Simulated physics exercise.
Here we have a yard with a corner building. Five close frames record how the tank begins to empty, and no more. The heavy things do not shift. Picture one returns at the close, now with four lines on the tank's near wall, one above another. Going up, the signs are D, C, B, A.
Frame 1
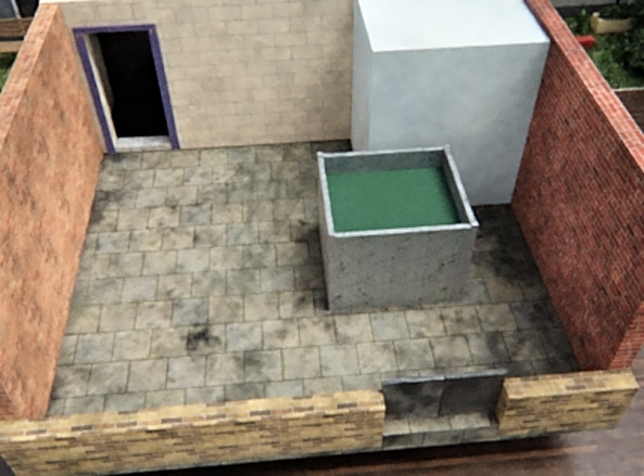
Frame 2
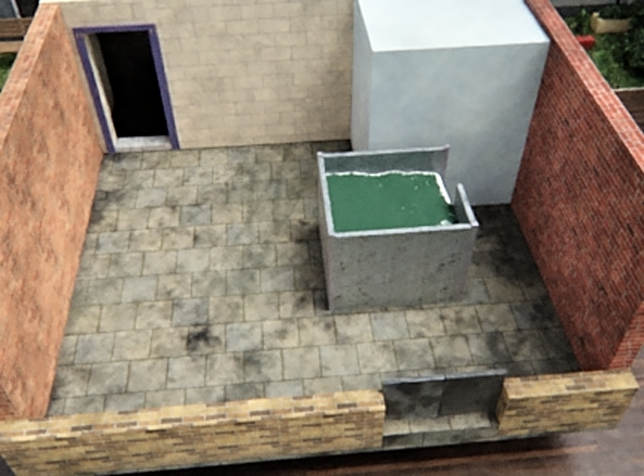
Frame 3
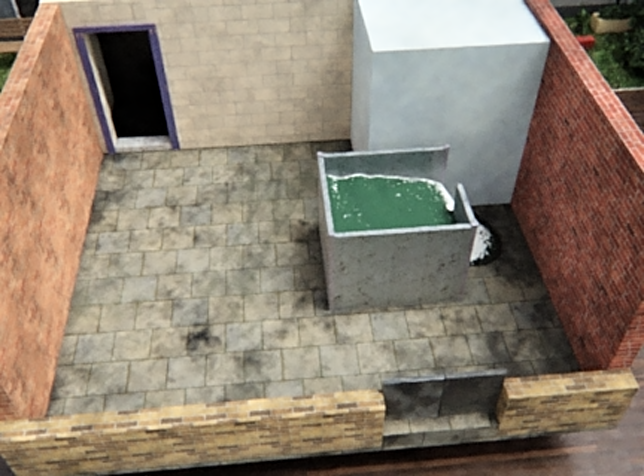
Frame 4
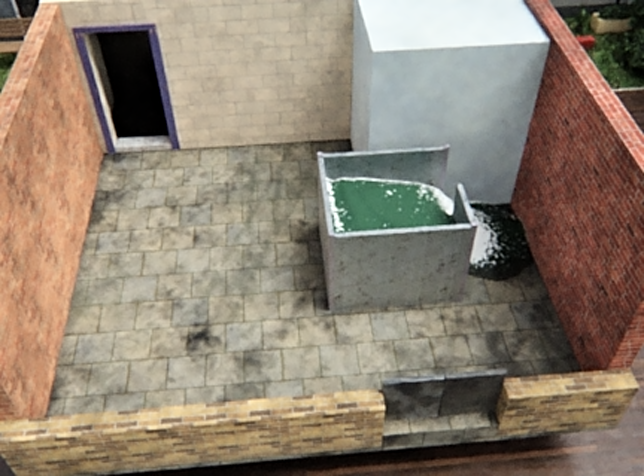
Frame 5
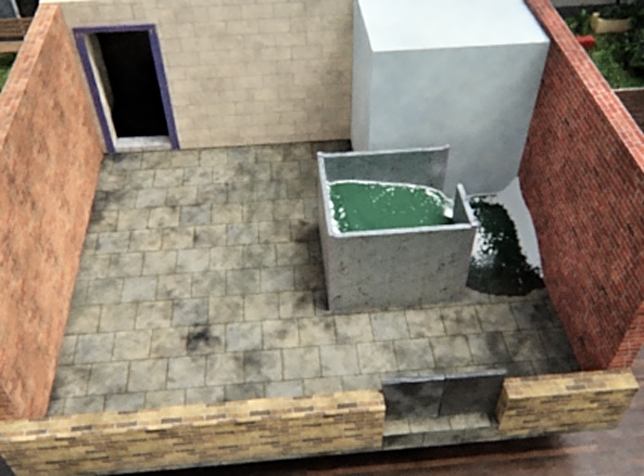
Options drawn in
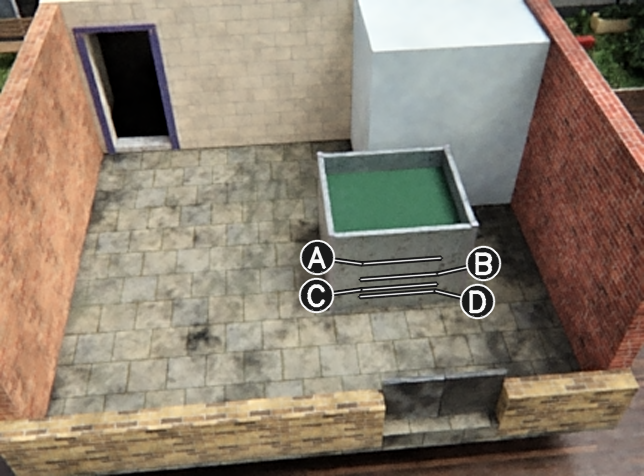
We see a walled yard with a pale corner building and a concrete tank of green water; the tank's right side opens, and water pours out, spreading across the paving between the tank and the red brick wall.
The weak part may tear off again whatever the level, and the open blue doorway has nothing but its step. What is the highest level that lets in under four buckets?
Go for A.
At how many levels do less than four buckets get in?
All of them.
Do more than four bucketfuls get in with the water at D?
No, that is safe.
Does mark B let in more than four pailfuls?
No, not at all.
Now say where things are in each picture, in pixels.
In the first frame, water in the tank at rest, its middle at (391, 206); foot of the blue doorway at (145, 151); shut gate at (443, 381).
In the second frame, water covers 1 % of the ground, its front hidden from here.
In the third frame, 3 % of the ground under water, visible out to (495, 239).
In the fourth frame, 6 % of the ground under water, visible out to (516, 216).
In the fifth frame, 7 % of the ground under water, visible out to (542, 277).
In white, A at (401, 260); B at (399, 276); C at (398, 287); D at (397, 293); from the bottom up D, C, B, A.
Choosing A, a bucket or two gets in.
Choosing B, nothing gets over.
Choosing C, nothing gets over.
Choosing D, nothing gets over.
